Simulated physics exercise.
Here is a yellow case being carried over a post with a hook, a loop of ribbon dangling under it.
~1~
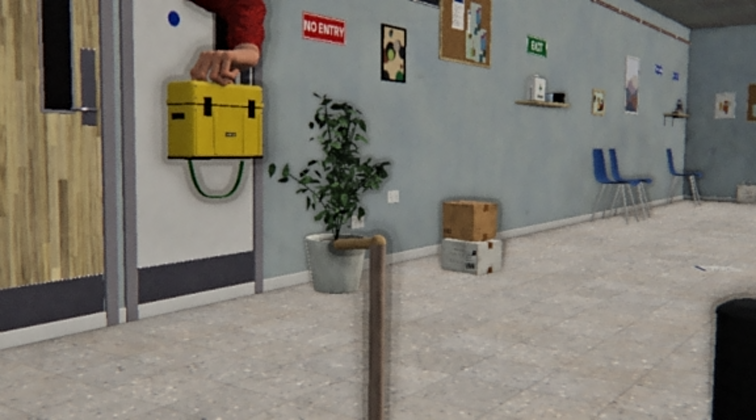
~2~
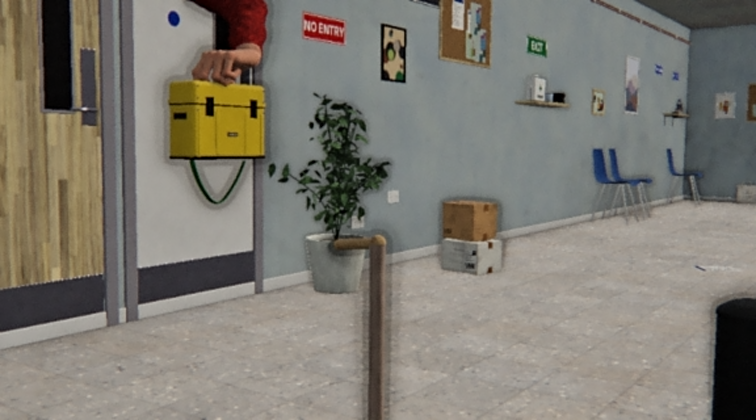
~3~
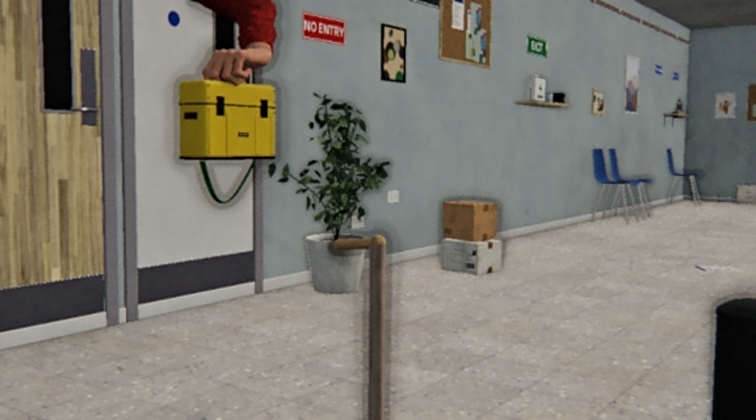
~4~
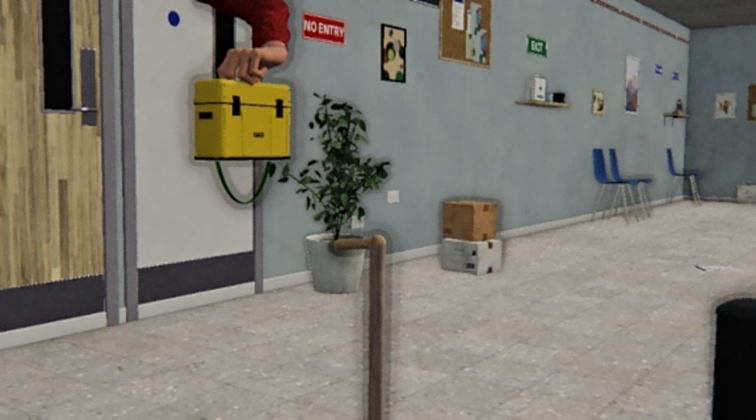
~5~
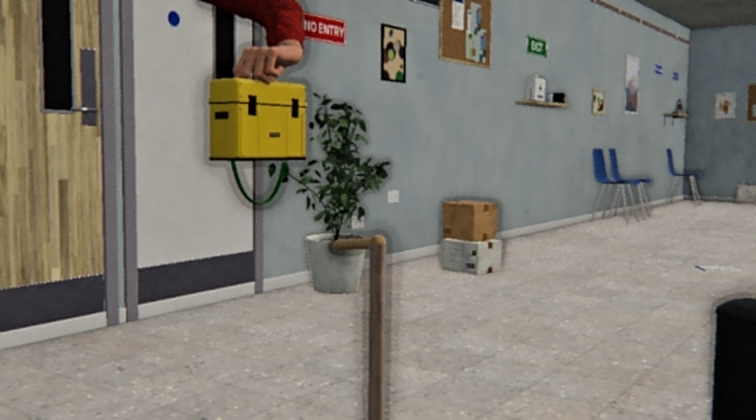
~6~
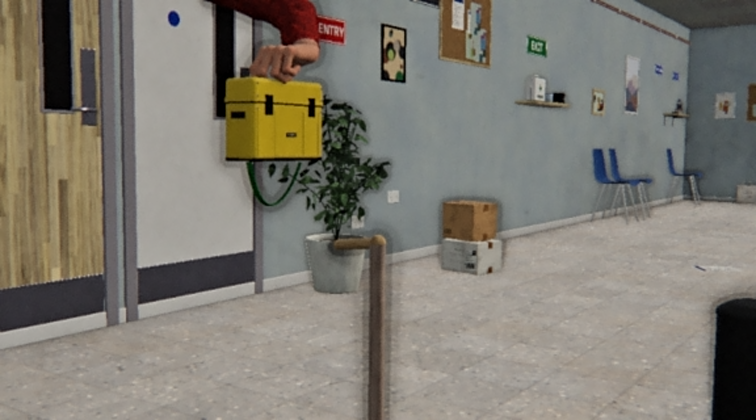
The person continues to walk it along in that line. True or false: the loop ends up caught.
False.
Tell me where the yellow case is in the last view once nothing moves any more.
Roughly (544, 118).
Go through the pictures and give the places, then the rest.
Yellow case (217, 121); hook tip (339, 245), in the first frame.
Yellow case (219, 121); bottom of the loop (219, 203), in the second frame.
Yellow case (229, 121), in the third frame.
Yellow case (244, 121); bottom of the loop (247, 203), in the fourth frame.
Yellow case (260, 121), in the fifth frame.
Yellow case (276, 121); bottom of the loop (272, 205); hook tip (339, 245); hook points towards it, loop hangs above the hook, in the sixth frame.
Then, 0.74 s after the last picture, case over the post near (347, 120).
Then, 1.70 s after the last picture, case past the post near (457, 119).
At rest, case past the post near (544, 118). The yellow case goes by freely.
